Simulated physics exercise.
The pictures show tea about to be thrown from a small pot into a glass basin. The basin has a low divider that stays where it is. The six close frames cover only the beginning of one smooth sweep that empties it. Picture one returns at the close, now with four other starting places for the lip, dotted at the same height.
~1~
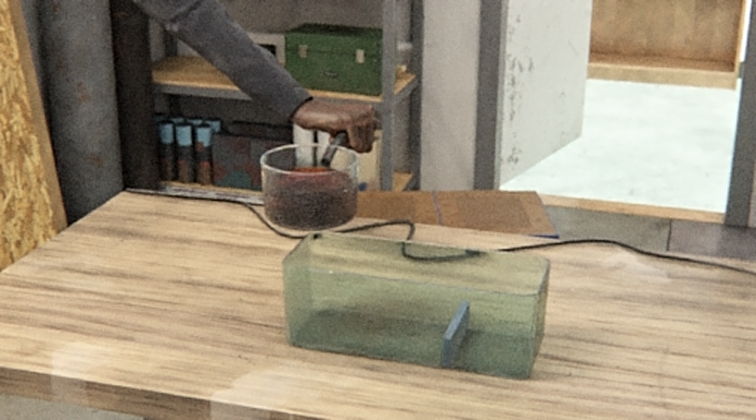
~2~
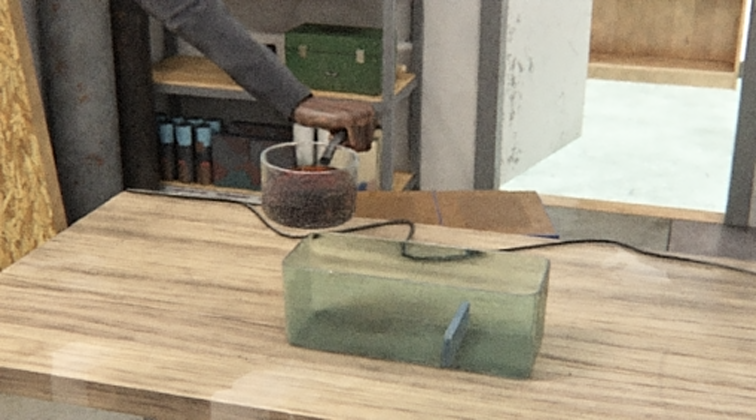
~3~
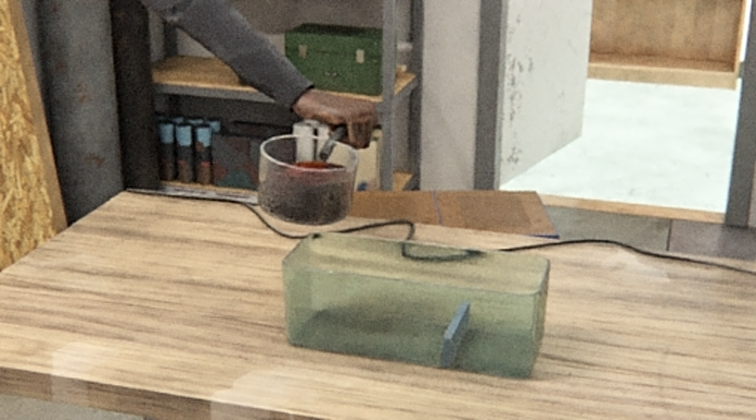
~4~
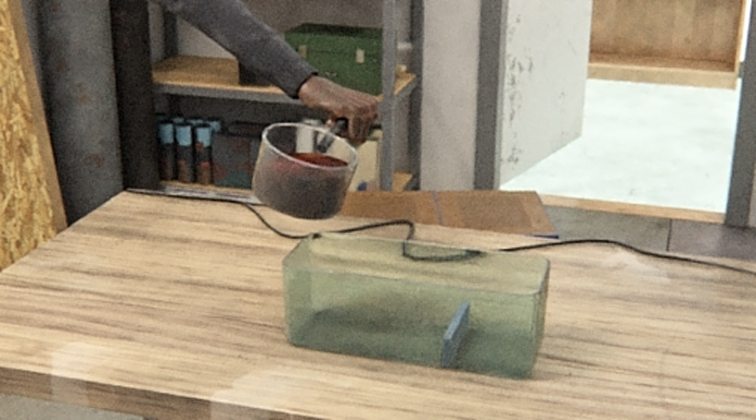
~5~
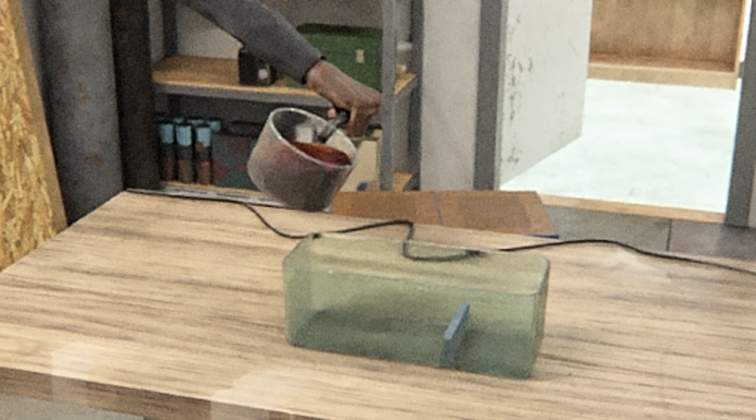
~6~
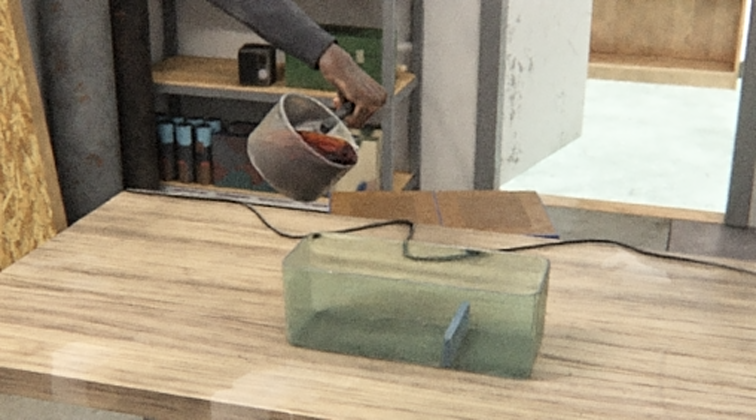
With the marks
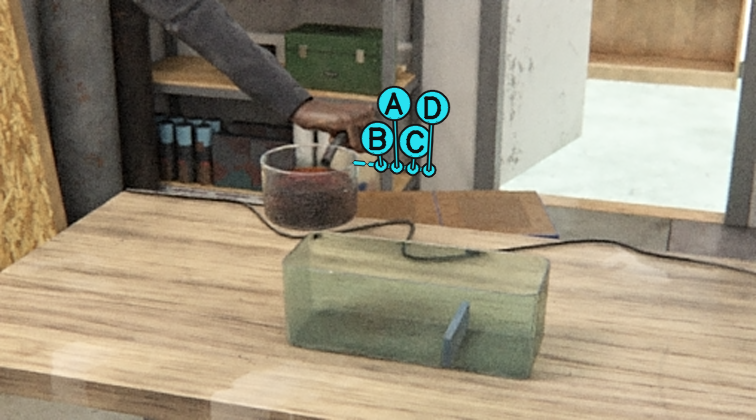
A hand tilting a small clear pot of dark tea steadily rightward above a glass basin on a wooden table, tea reaching the lip.
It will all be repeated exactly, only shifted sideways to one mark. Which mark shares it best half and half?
B.
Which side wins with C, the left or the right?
More ends on the right.
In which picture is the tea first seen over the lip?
Picture 6.
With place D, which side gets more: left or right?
The right one.
In cyan, A at (396, 166); B at (381, 165); C at (412, 168); D at (428, 170).
With A, about 19 % ends left of the wall and 80 % right of it.
With B, about 49 % ends left of the wall and 49 % right of it.
With C, about 12 % ends left of the wall and 86 % right of it.
With D, about 19 % ends left of the wall and 80 % right of it.
